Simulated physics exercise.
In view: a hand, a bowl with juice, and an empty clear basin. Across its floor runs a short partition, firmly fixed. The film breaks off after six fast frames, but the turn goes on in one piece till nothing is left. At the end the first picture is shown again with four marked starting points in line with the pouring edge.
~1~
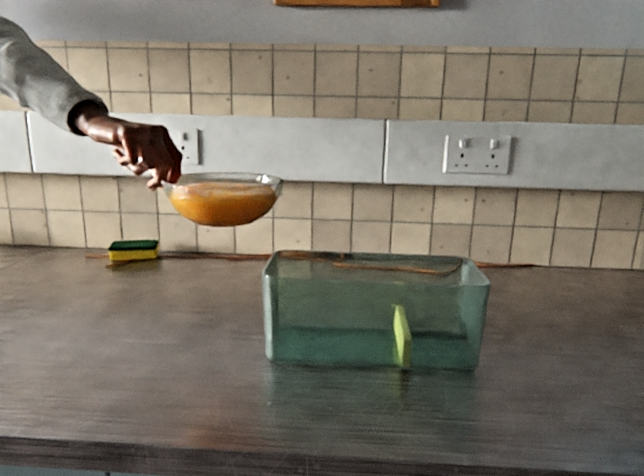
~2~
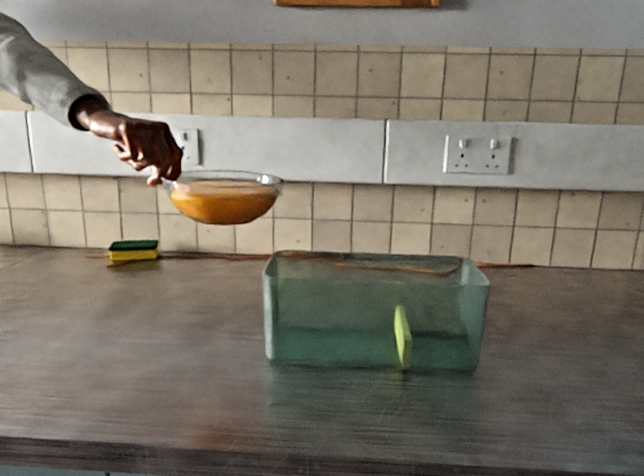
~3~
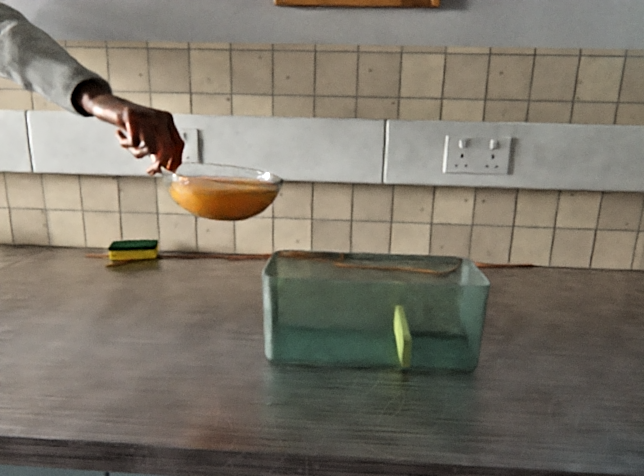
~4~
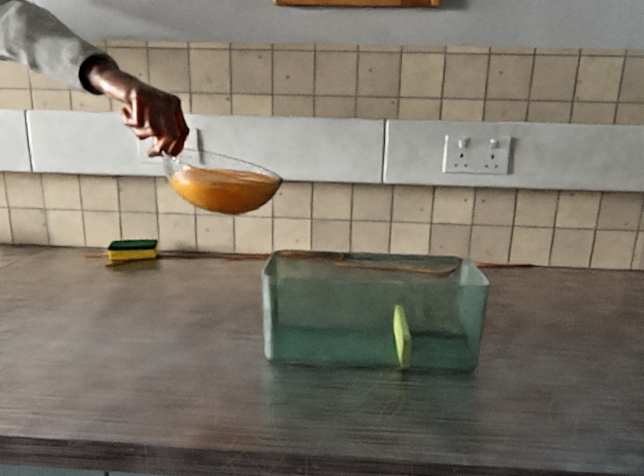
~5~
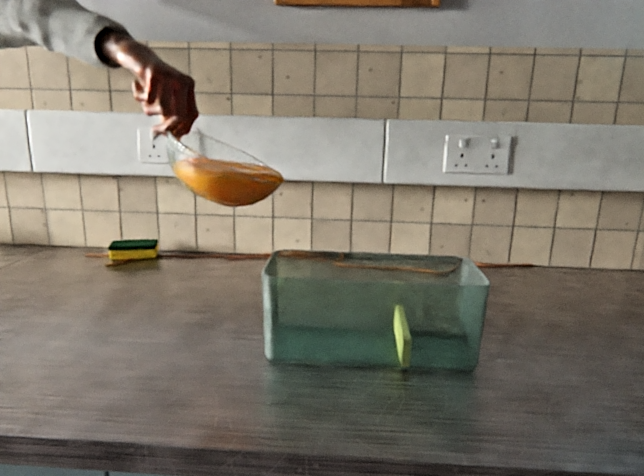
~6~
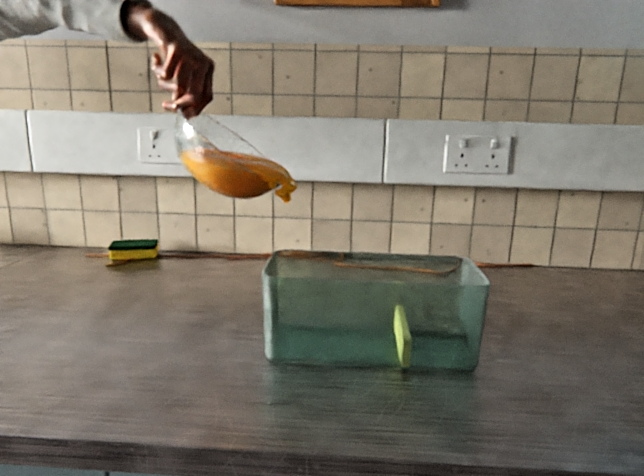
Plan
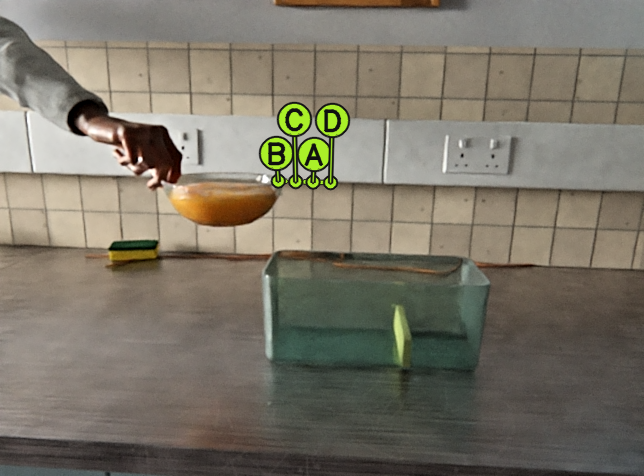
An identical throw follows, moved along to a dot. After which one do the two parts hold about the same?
D is best.
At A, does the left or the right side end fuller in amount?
More ends on the left.
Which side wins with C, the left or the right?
More ends on the left.
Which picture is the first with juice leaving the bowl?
Picture 5.
On the marked copy, A at (313, 182); B at (278, 181); C at (295, 181); D at (330, 182).
If A is chosen, about 82 % ends left of the wall and 16 % right of it.
If B is chosen, about 87 % ends left of the wall and 11 % right of it.
If C is chosen, about 91 % ends left of the wall and 7 % right of it.
If D is chosen, about 52 % ends left of the wall and 46 % right of it.
